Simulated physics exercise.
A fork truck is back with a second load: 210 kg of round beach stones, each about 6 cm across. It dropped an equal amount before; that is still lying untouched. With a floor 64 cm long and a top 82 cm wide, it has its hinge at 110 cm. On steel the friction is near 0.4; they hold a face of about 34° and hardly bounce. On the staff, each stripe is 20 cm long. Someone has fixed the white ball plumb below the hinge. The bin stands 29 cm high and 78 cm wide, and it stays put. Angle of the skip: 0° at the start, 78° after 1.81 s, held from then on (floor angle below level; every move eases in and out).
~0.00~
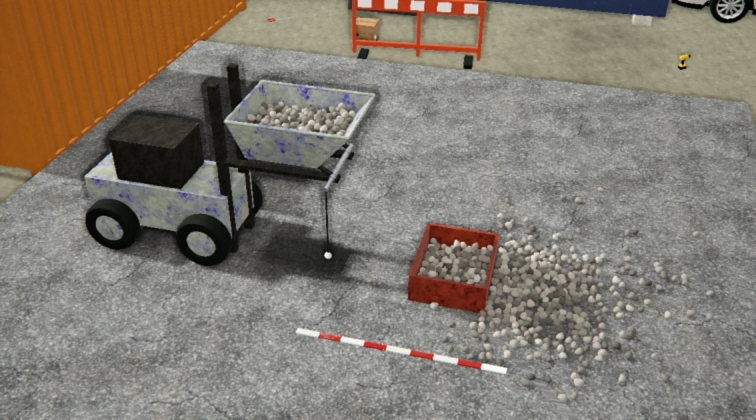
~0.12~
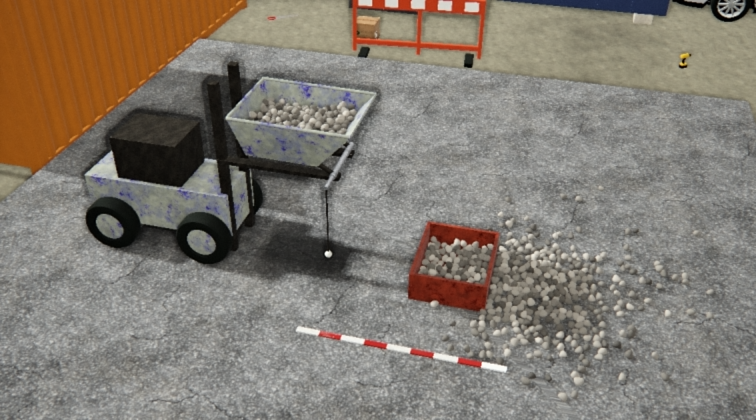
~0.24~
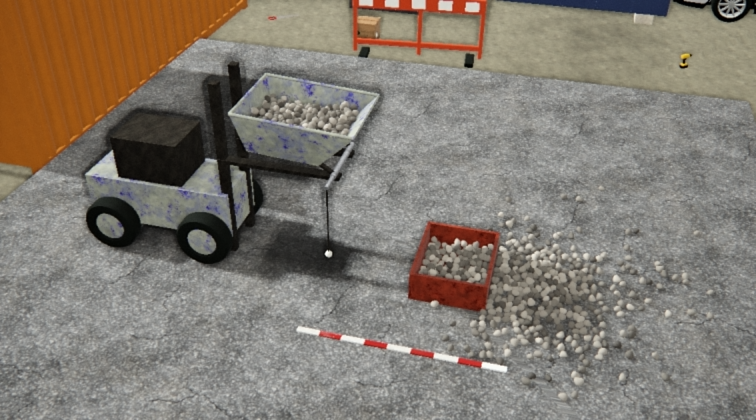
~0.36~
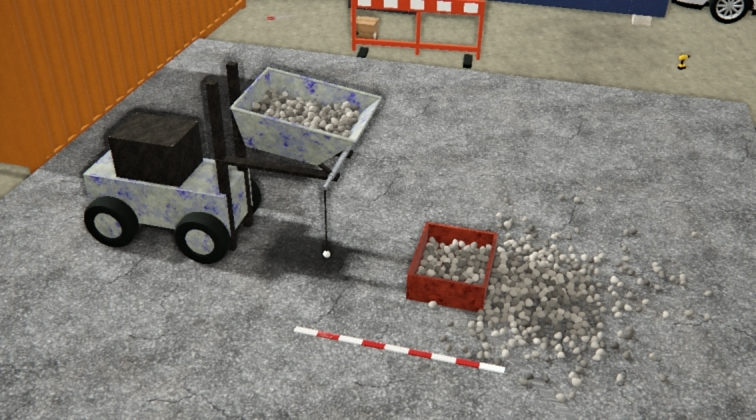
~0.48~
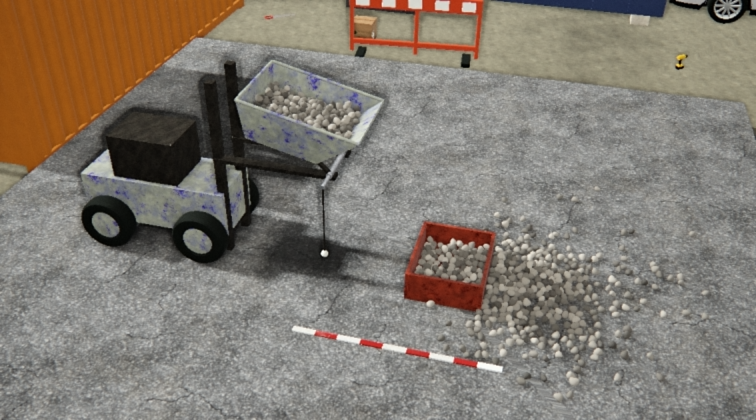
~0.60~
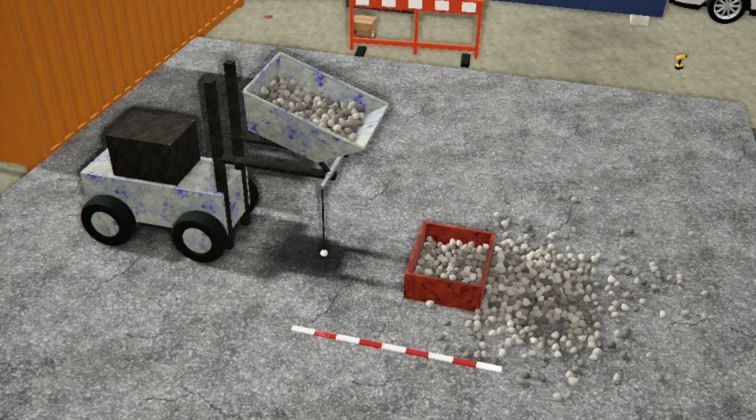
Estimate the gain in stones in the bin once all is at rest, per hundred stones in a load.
75 per hundred.
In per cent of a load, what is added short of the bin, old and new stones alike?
0 in a hundred.
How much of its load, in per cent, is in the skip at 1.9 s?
It holds some 25 percent.
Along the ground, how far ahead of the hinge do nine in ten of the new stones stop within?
It comes to around 140 centimetres.
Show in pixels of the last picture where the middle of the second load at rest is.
(453, 260).
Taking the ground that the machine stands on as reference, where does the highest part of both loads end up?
About 40 cm up from the ground the machine stands on.
After 1.4 s the floor is at 66°; in per cent of one load, 98 in the skip, 2 short of the bin, 31 in the bin, 69 beside or beyond the bin; the foremost stones are at (685, 288).
After 1.9 s the floor is at 78°; in per cent of one load, 24 in the skip, 12 short of the bin, 85 in the bin, 79 beside or beyond the bin; the foremost stones are at (685, 288).
After 2.3 s the floor is at 78°; in per cent of one load, 3 in the skip, 6 short of the bin, 103 in the bin, 88 beside or beyond the bin; the foremost stones are at (685, 288).
After 4.6 s the floor is at 78°; in per cent of one load, 0 in the skip, 1 short of the bin, 106 in the bin, 93 beside or beyond the bin; the foremost stones are at (685, 288). Net gain in the bin, 75.
